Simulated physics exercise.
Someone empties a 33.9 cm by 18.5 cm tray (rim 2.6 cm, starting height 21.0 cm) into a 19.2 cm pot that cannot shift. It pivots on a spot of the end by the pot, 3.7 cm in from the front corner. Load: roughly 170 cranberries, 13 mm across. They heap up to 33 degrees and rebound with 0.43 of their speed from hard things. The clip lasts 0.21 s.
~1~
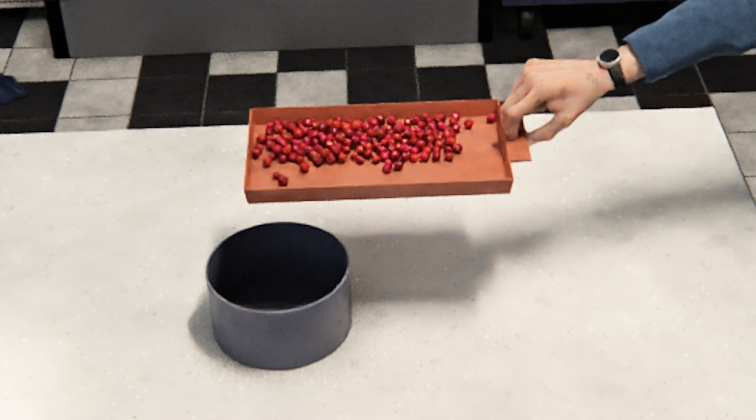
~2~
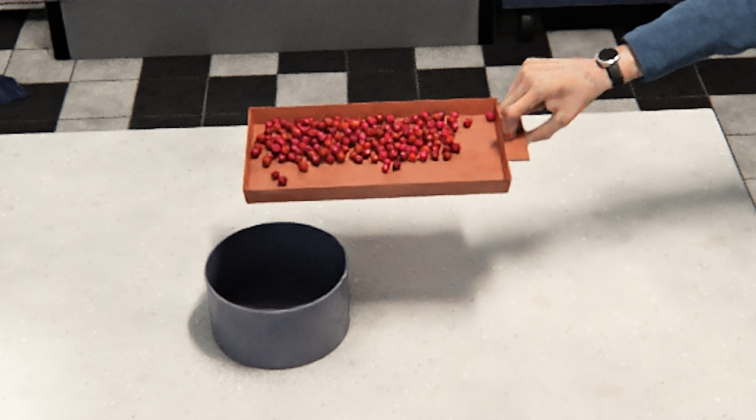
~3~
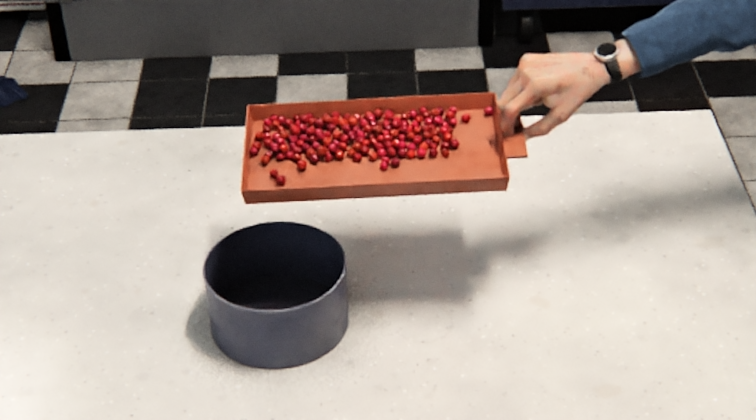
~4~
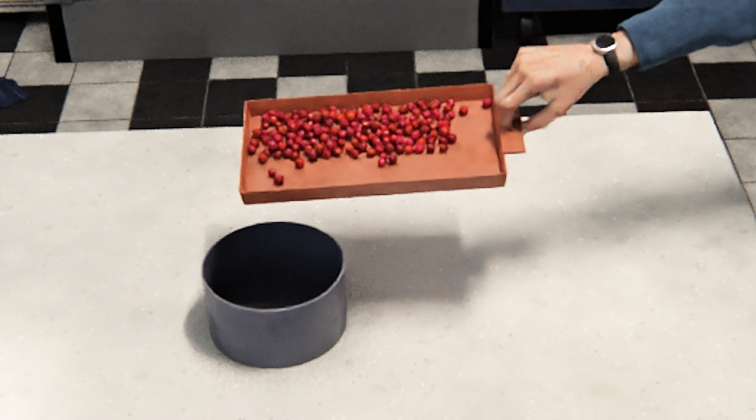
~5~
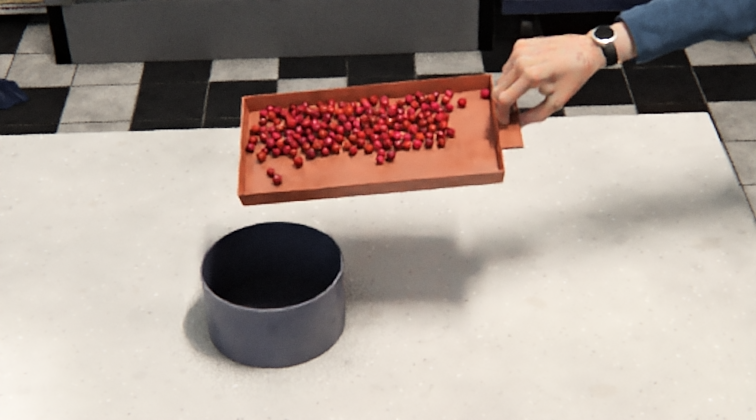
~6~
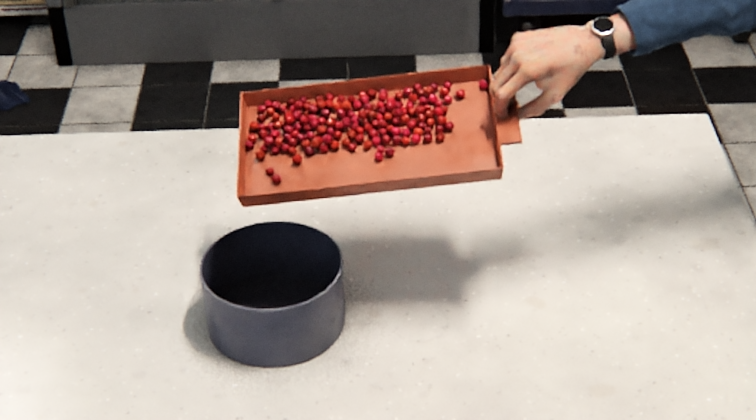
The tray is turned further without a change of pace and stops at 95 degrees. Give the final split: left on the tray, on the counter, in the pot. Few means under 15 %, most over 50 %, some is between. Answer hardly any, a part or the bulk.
Tray hardly any, counter a part, pot the bulk.
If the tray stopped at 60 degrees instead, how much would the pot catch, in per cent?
Then about 10 per cent.
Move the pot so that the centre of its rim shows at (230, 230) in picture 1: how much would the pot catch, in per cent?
About 5 per cent.
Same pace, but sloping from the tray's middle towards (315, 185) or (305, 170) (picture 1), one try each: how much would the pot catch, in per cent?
Some 60 and 20 per cent.
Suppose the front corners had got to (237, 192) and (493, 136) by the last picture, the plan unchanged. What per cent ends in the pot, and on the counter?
Pot 60, counter 35.
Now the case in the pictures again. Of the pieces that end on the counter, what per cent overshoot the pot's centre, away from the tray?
About 10 per cent.
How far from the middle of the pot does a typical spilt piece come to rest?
Some 16 cm.
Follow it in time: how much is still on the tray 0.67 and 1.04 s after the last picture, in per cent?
About 90, 35.
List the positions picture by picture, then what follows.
Tray tilt 0 degrees, front corners at (247, 188) and (510, 178); middle of the pieces at (364, 139); pot at (277, 265), in the first picture.
Tray tilt 1 degrees, front corners at (246, 188) and (508, 177); middle of the pieces at (363, 138), in the second picture.
Tray tilt 3 degrees, front corners at (244, 189) and (506, 175); middle of the pieces at (361, 135), in the third picture.
Tray tilt 6 degrees, front corners at (242, 190) and (504, 172), lowest corner left front; middle of the pieces at (359, 130), in the fourth picture.
Tray tilt 10 degrees, front corners at (241, 192) and (502, 169), lowest corner left front; middle of the pieces at (357, 125), in the fifth picture.
Tray tilt 14 degrees, front corners at (240, 194) and (500, 166), lowest corner left front; middle of the pieces at (356, 120); pot at (271, 264), in the sixth picture.
Then, 0.40 s after the last picture, tilt 53 degrees; the tray holds 100 %, the pot 0 %.
Then, 0.67 s after the last picture, tilt 79 degrees; the tray holds 90 %, the pot 5 %.
Then, 1.04 s after the last picture, tilt 95 degrees; the tray holds 35 %, the pot 20 %.
In the end, tray 0 %, counter 25 %, pot 75 %.
